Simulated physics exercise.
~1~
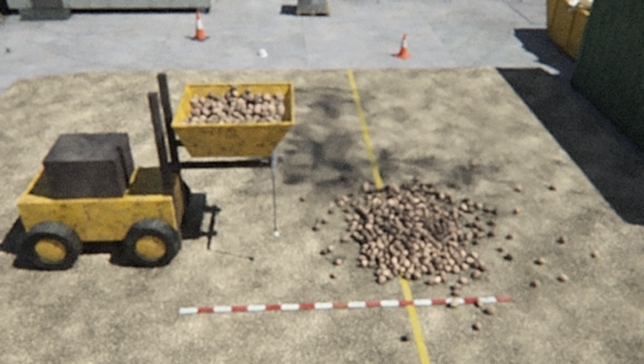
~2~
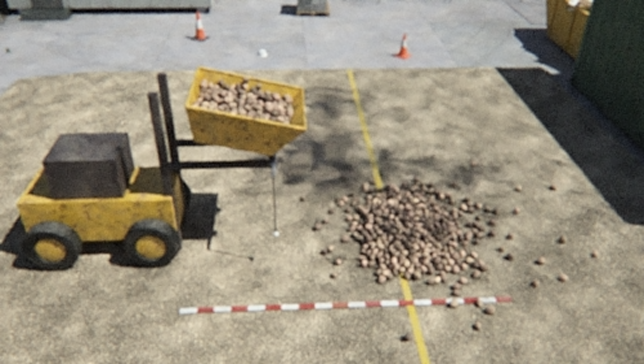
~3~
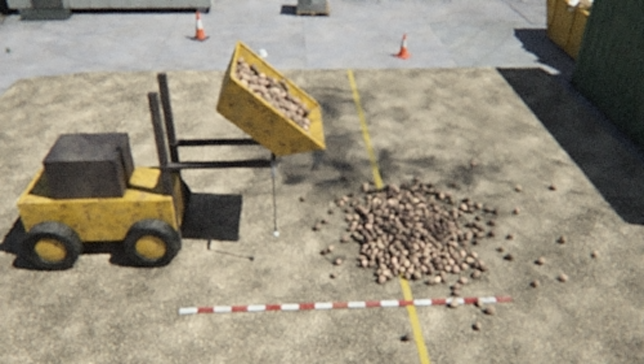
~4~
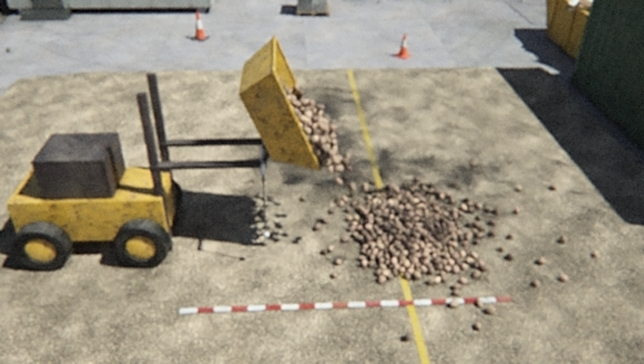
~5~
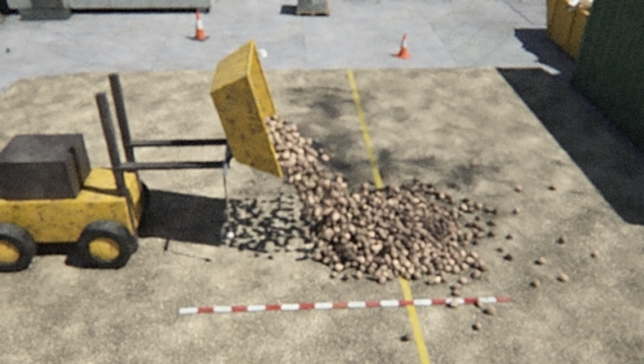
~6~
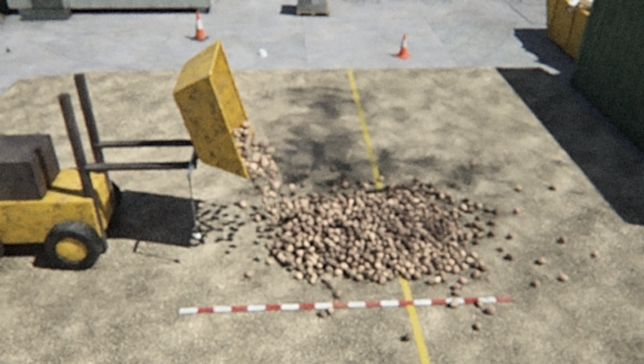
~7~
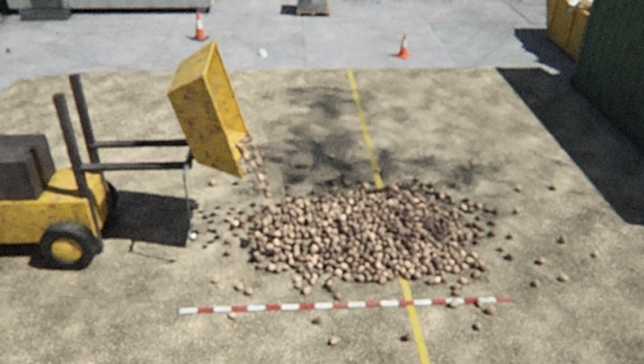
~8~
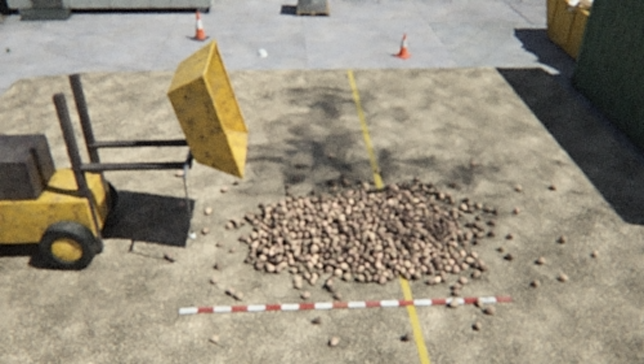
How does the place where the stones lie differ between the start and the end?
At the start, some stones are up in the raised skip and the rest lie in a heap across the yellow line. At the end, they are all on the ground, in a broader heap that reaches farther left of the line.
